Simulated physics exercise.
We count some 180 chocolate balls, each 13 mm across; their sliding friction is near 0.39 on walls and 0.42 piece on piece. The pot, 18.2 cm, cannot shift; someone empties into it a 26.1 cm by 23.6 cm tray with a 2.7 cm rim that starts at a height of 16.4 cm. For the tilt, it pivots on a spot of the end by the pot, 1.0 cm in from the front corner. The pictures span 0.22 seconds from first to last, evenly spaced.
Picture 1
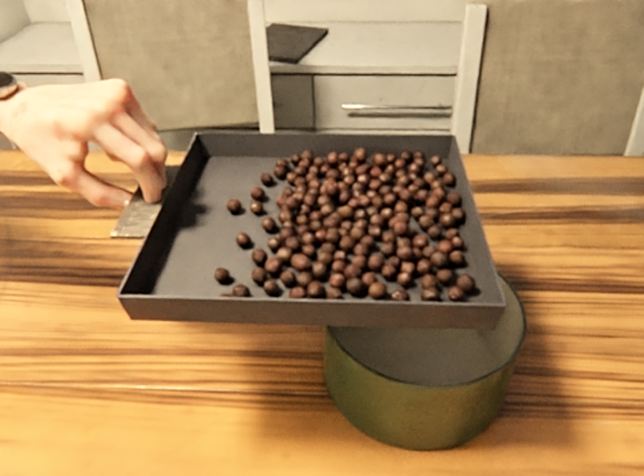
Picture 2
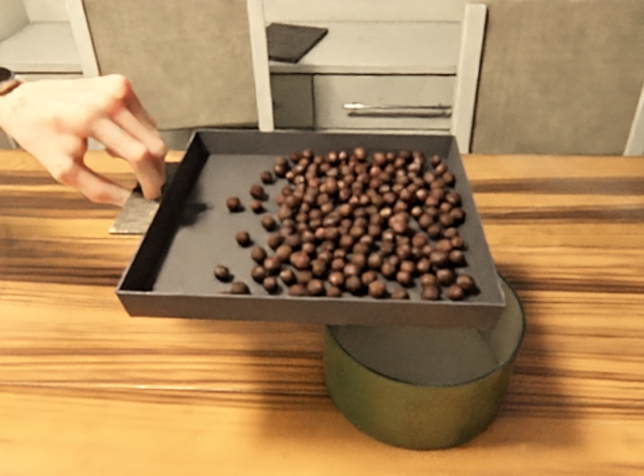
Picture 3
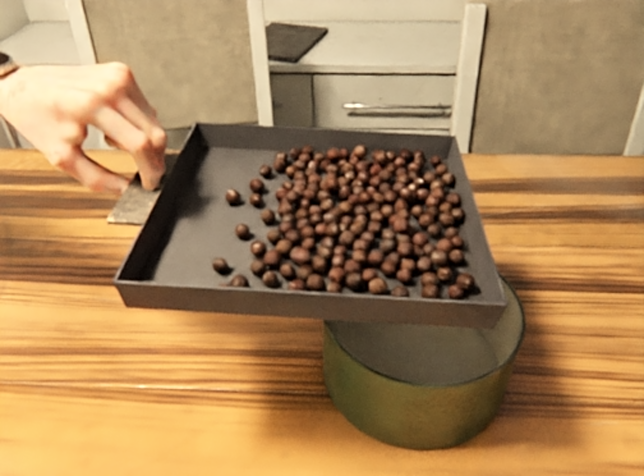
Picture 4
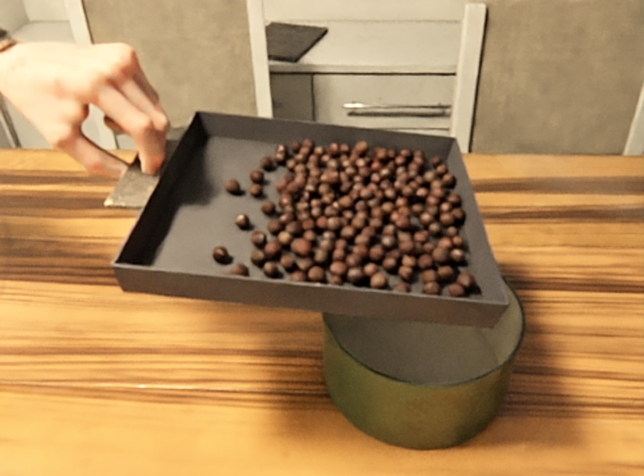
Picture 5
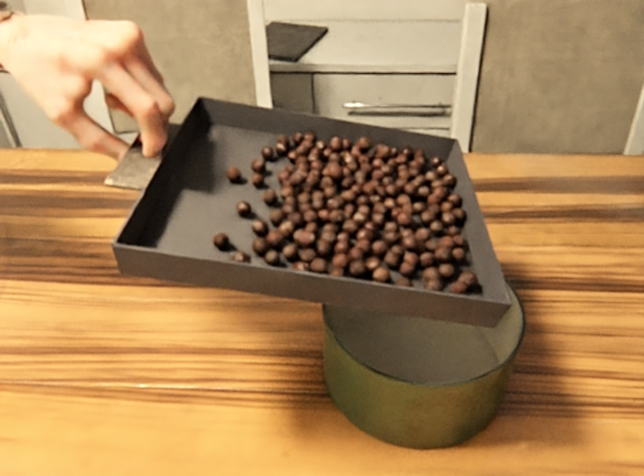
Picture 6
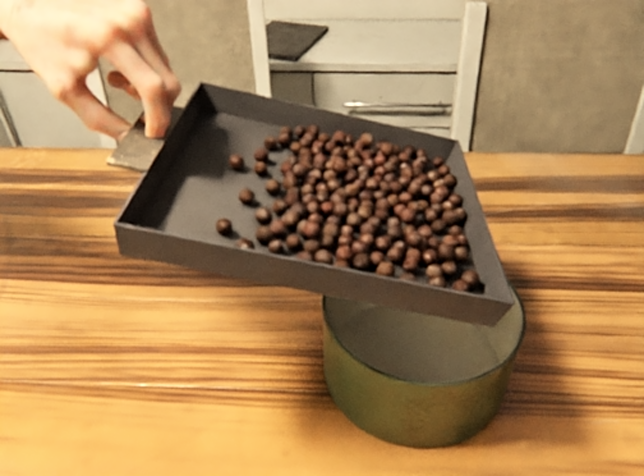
Shallow grey tray of brown chocolate balls above a round green pot, a hand gradually raising its left end.
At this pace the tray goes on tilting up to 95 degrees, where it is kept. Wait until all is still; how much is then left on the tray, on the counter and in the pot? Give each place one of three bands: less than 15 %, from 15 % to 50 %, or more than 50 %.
Tray: Little of the load, counter: Over half the load, pot: A decent amount of the load.
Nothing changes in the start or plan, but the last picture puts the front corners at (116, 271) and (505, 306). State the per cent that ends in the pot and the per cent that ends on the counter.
That works out as pot 0 and counter 100.
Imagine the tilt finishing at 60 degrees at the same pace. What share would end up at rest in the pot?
0 %.
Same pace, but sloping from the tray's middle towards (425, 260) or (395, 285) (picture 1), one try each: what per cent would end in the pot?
Some 0 and 0 per cent.
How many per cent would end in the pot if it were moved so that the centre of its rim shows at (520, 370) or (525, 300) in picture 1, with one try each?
Estimates: 30 in a hundred and 60 in a hundred.
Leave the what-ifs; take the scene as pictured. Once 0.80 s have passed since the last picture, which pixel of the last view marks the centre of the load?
At that moment the load's centre is around (450, 169).
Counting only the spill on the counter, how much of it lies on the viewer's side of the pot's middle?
About 20 per cent.
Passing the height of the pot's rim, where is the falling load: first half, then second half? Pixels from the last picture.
First near (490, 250), then at (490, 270).
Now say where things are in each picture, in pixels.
The first frame shows tray tilt 0 degrees, front corners at (123, 293) and (500, 302); middle of the pieces at (361, 216); pot at (422, 304).
The second frame shows tray tilt 1 degrees, front corners at (121, 289) and (500, 301); middle of the pieces at (361, 215).
The third frame shows tray tilt 3 degrees, front corners at (120, 279) and (501, 301); middle of the pieces at (361, 212).
The fourth frame shows tray tilt 6 degrees, front corners at (118, 262) and (503, 300), lowest corner right back; middle of the pieces at (362, 208).
The fifth frame shows tray tilt 10 degrees, front corners at (119, 242) and (506, 300), lowest corner right back; middle of the pieces at (364, 203).
The sixth frame shows tray tilt 13 degrees, front corners at (121, 221) and (509, 299), lowest corner right back; middle of the pieces at (367, 197); pot at (422, 302).
Then, 0.48 s after the last picture, tilt 52 degrees; the tray holds 100 %, the pot 0 %.
Then, 0.80 s after the last picture, tilt 79 degrees; the tray holds 100 %, the pot 0 %.
Then, 1.21 s after the last picture, tilt 95 degrees; the tray holds 30 %, the pot 10 %.
In the end, tray 0 %, counter 75 %, pot 25 %.
